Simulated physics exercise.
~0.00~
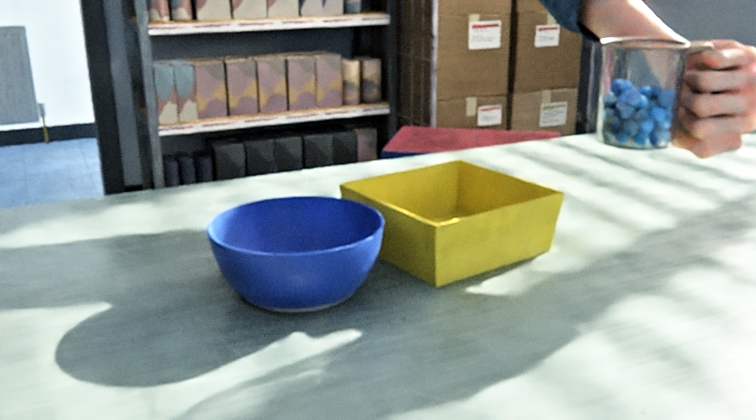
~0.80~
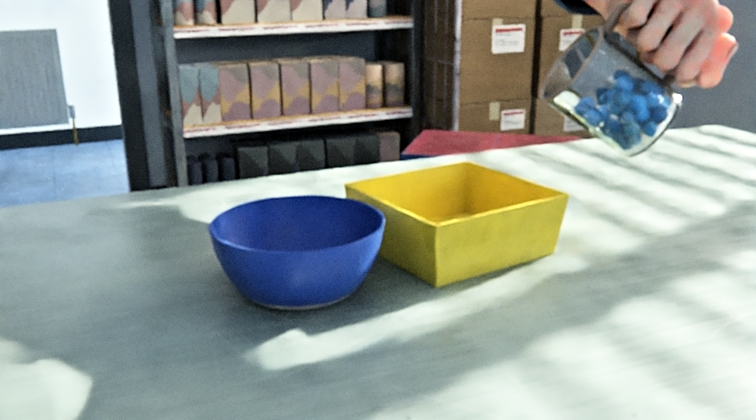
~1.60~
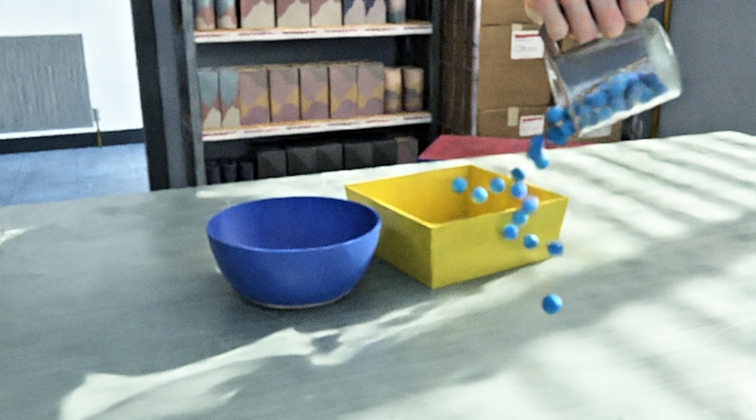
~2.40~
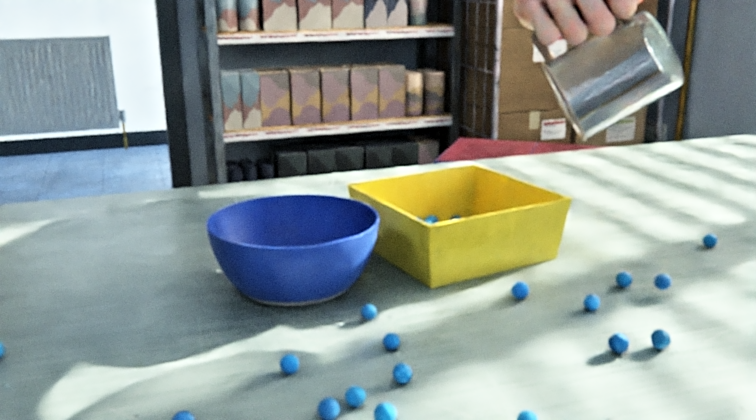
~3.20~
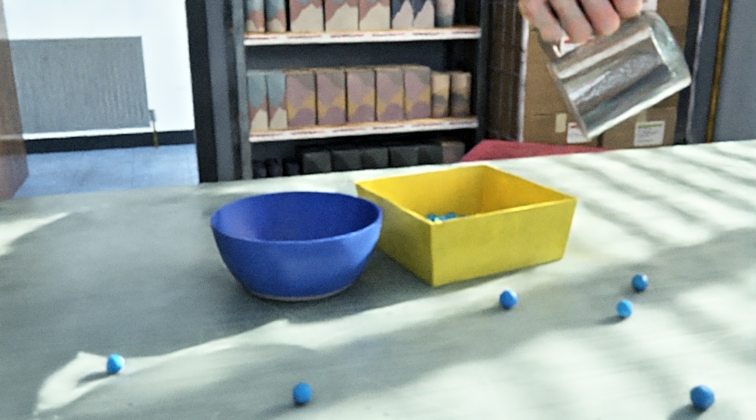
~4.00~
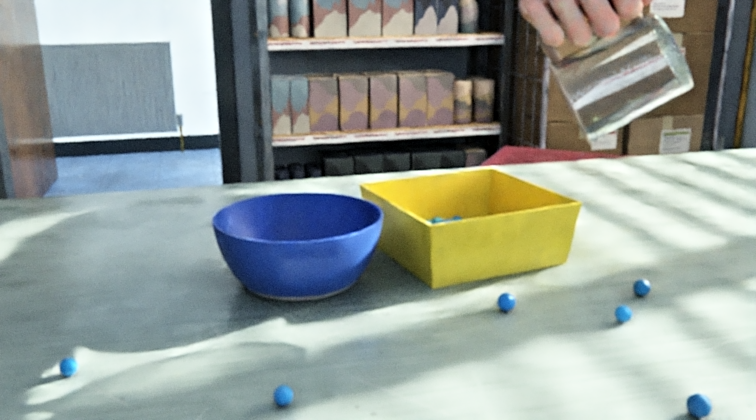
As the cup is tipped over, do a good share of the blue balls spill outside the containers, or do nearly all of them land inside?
A good share of the blue balls spill outside the containers. Many others land in the yellow tin, while the blue bowl gets few or none.
